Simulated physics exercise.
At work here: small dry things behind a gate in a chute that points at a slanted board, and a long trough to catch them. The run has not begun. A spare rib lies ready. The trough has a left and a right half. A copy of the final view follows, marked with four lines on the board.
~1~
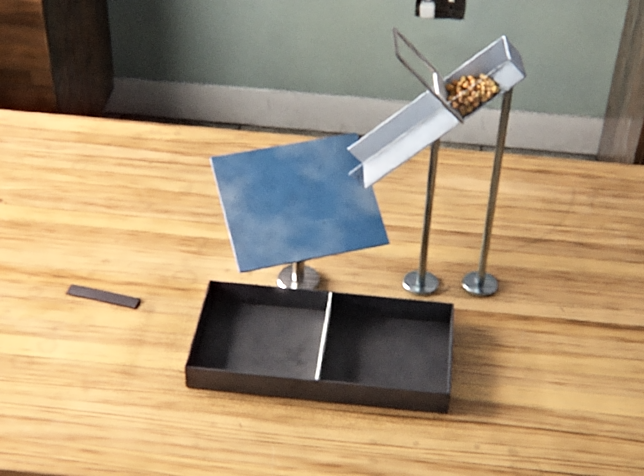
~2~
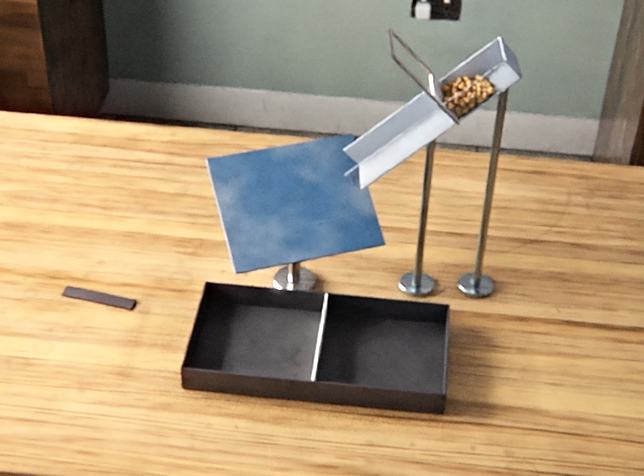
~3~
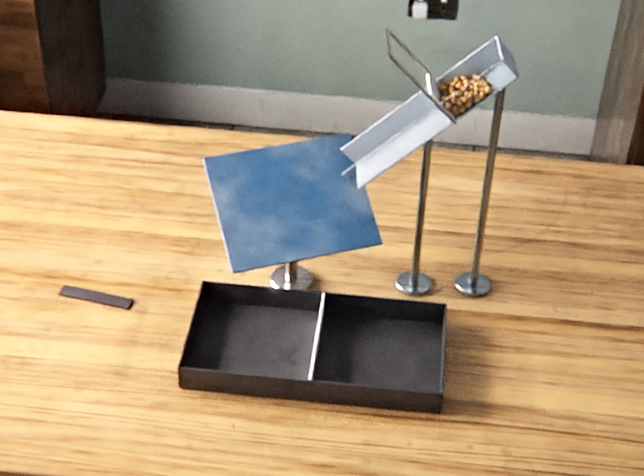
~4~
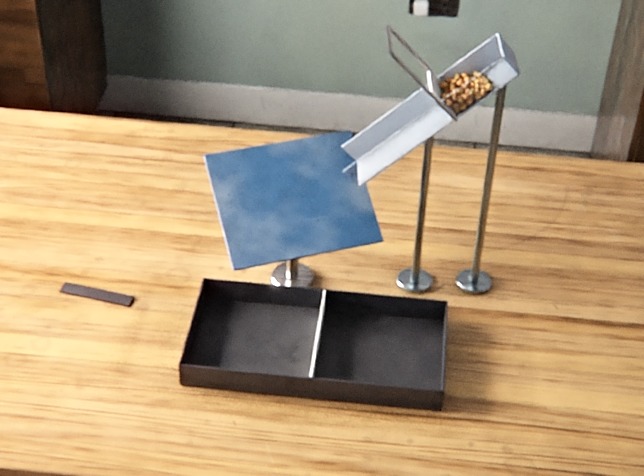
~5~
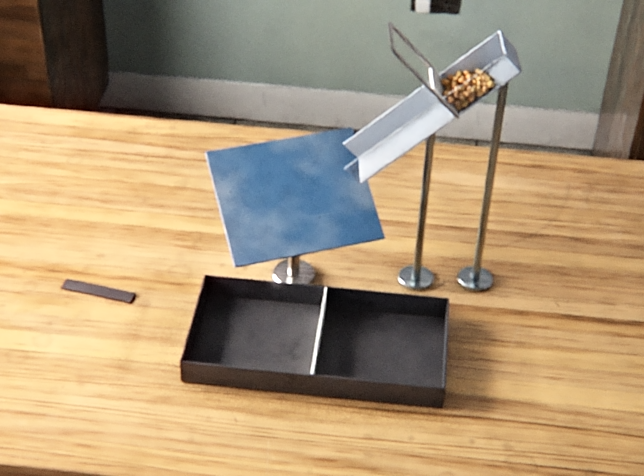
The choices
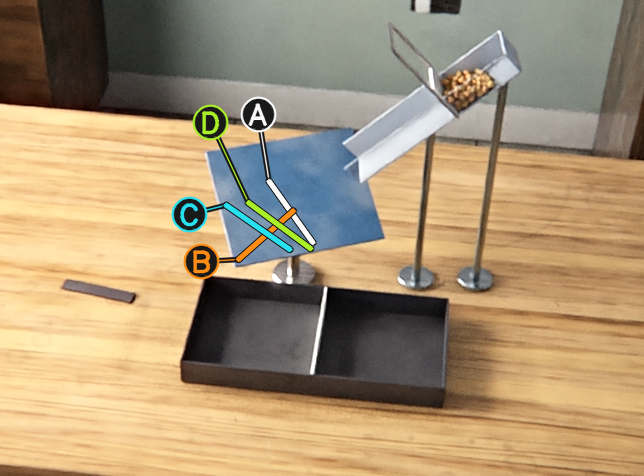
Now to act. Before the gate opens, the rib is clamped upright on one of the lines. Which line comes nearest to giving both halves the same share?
Take C.
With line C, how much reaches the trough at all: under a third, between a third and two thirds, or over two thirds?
Over two thirds.
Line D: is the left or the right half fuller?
More lands on the right.
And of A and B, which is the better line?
Here it is line B.
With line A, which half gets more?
The right half.
On the marked copy, line A from (269, 181) to (312, 242); line B from (293, 210) to (238, 259); line C from (226, 205) to (289, 249); line D from (248, 202) to (310, 248).
For line A, of what is caught, only a few in the left half, all but a few in the right.
For line B, of what is caught, the bulk in the left half, close to a quarter in the right.
For line C, of what is caught, close to half in the left half, close to half in the right.
For line D, of what is caught, a small share in the left half, the bulk in the right.
